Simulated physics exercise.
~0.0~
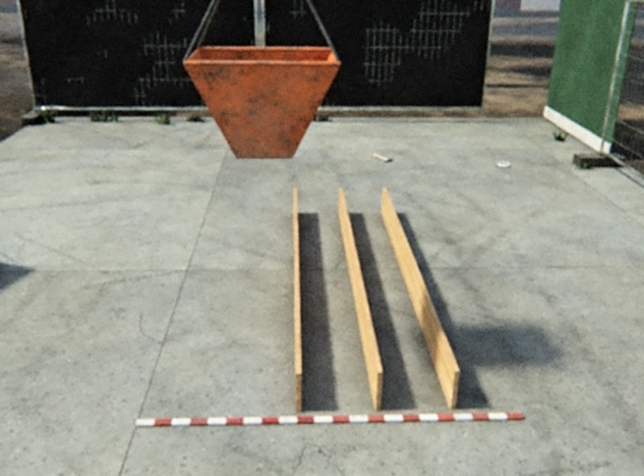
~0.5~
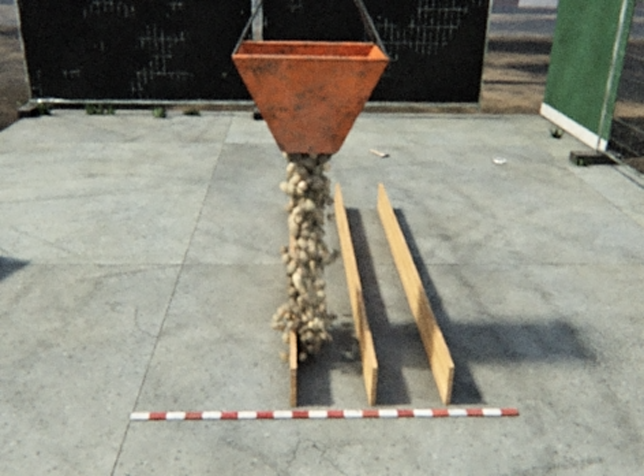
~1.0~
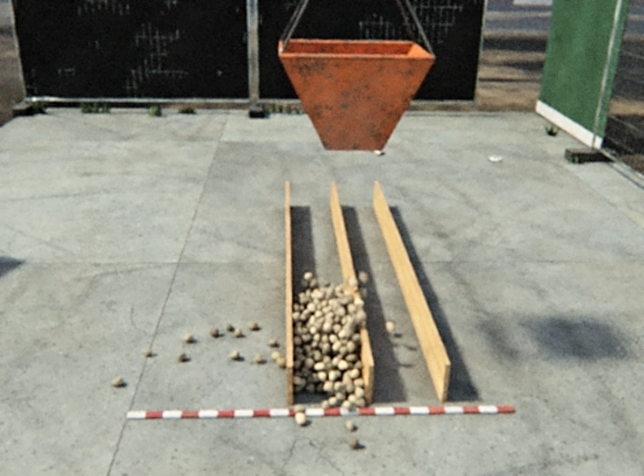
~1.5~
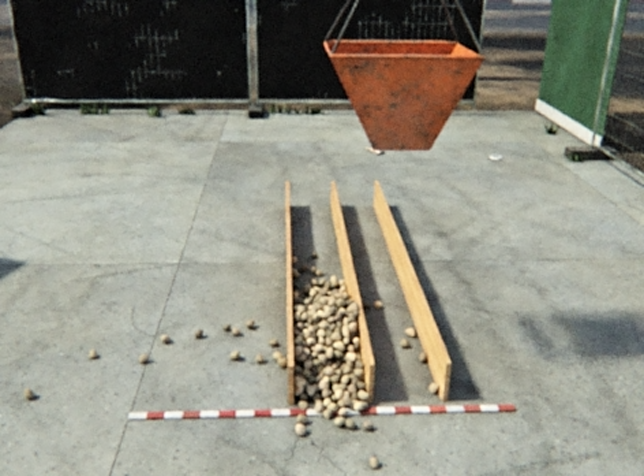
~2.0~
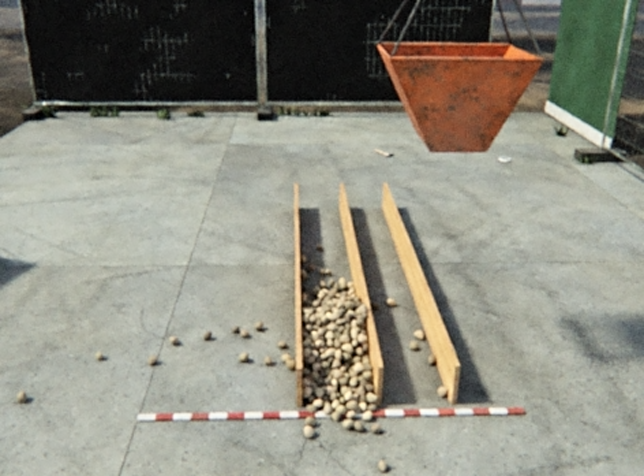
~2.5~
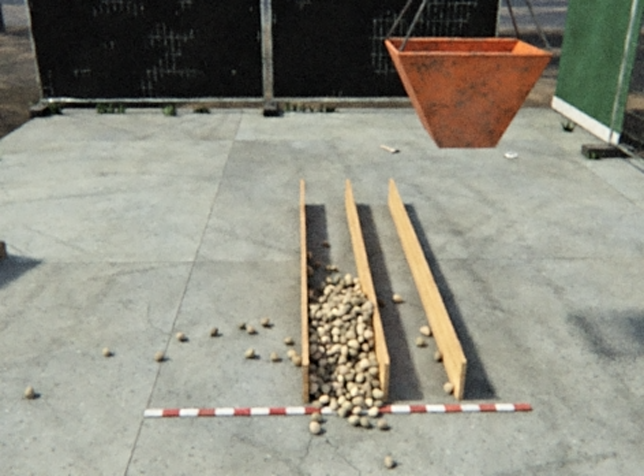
The clip shows an orange skip moving rightward above three wooden boards on concrete, dropping a stream of rounded stones mostly into the left bay, then carrying on empty to the right, leaving a heap there, with a few stones scattered to the left and in the right bay.
